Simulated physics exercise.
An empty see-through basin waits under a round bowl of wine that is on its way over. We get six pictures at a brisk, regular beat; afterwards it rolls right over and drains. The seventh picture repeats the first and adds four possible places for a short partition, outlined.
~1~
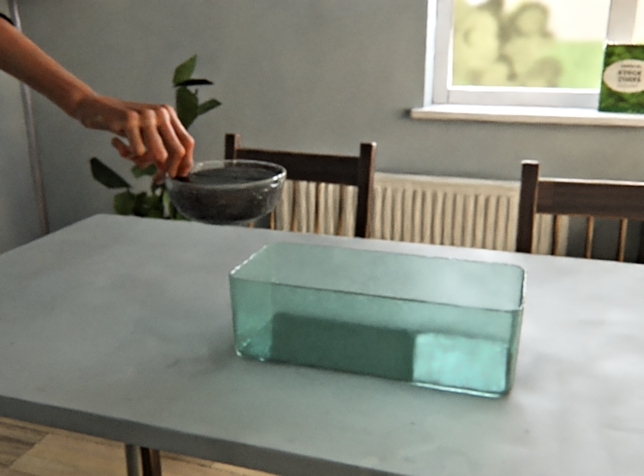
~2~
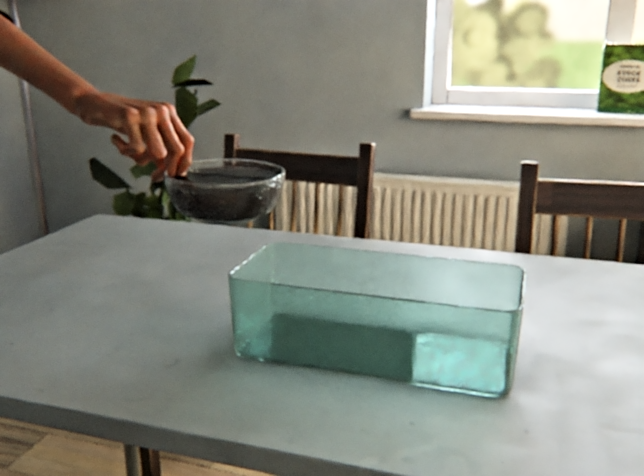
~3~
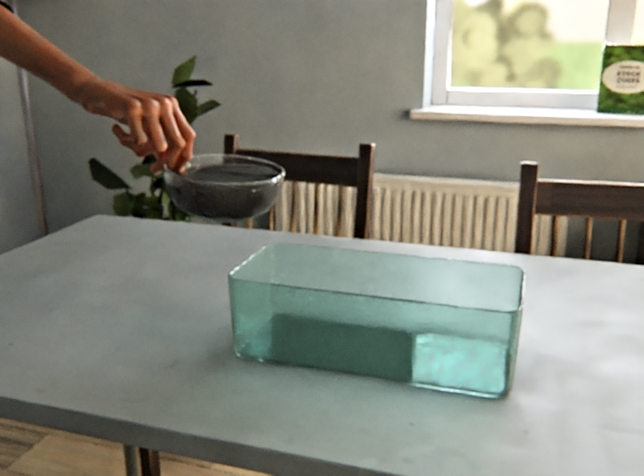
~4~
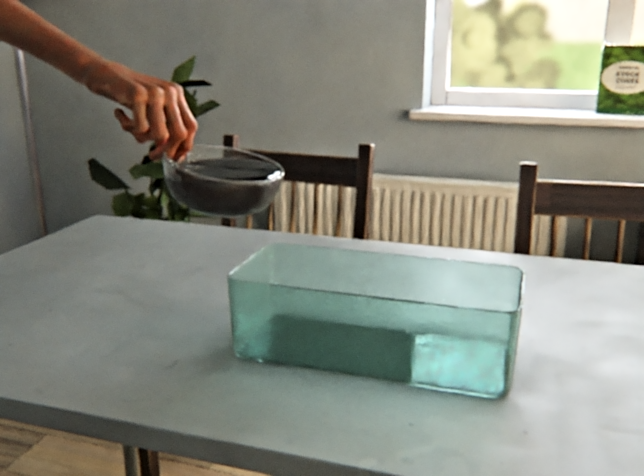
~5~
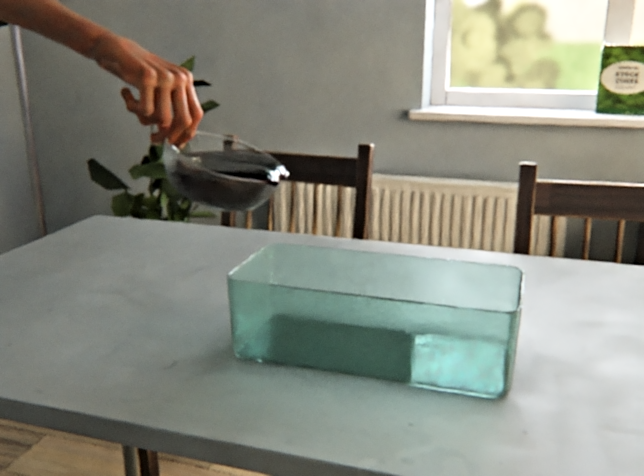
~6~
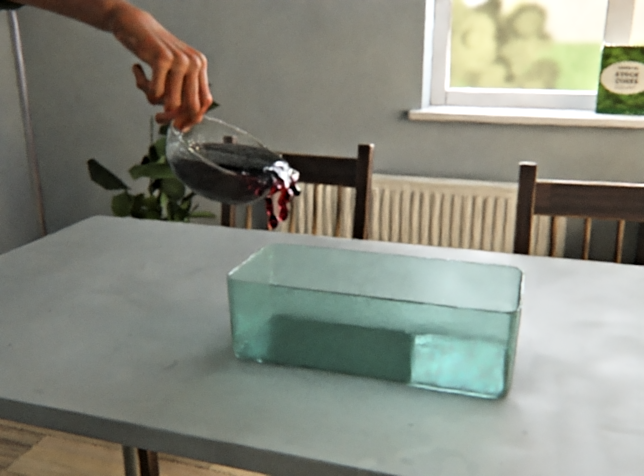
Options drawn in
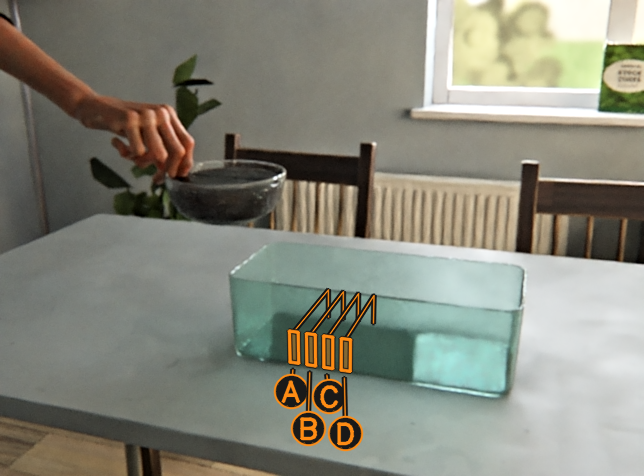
We see a hand holding a round glass bowl of dark liquid above the left side of an empty see-through basin on a table, then gradually tilting it to the right until red liquid begins pouring over the lip.
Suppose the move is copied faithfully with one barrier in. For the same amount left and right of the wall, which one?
Choose D.
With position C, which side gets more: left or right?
The right one.
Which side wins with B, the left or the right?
More ends on the right.
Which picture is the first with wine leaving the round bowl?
Picture 5.
On the marked copy, A at (292, 369); B at (309, 372); C at (326, 374); D at (344, 377).
For position A, about 5 % ends left of the wall and 94 % right of it.
For position B, about 9 % ends left of the wall and 90 % right of it.
For position C, about 23 % ends left of the wall and 76 % right of it.
For position D, about 49 % ends left of the wall and 50 % right of it.
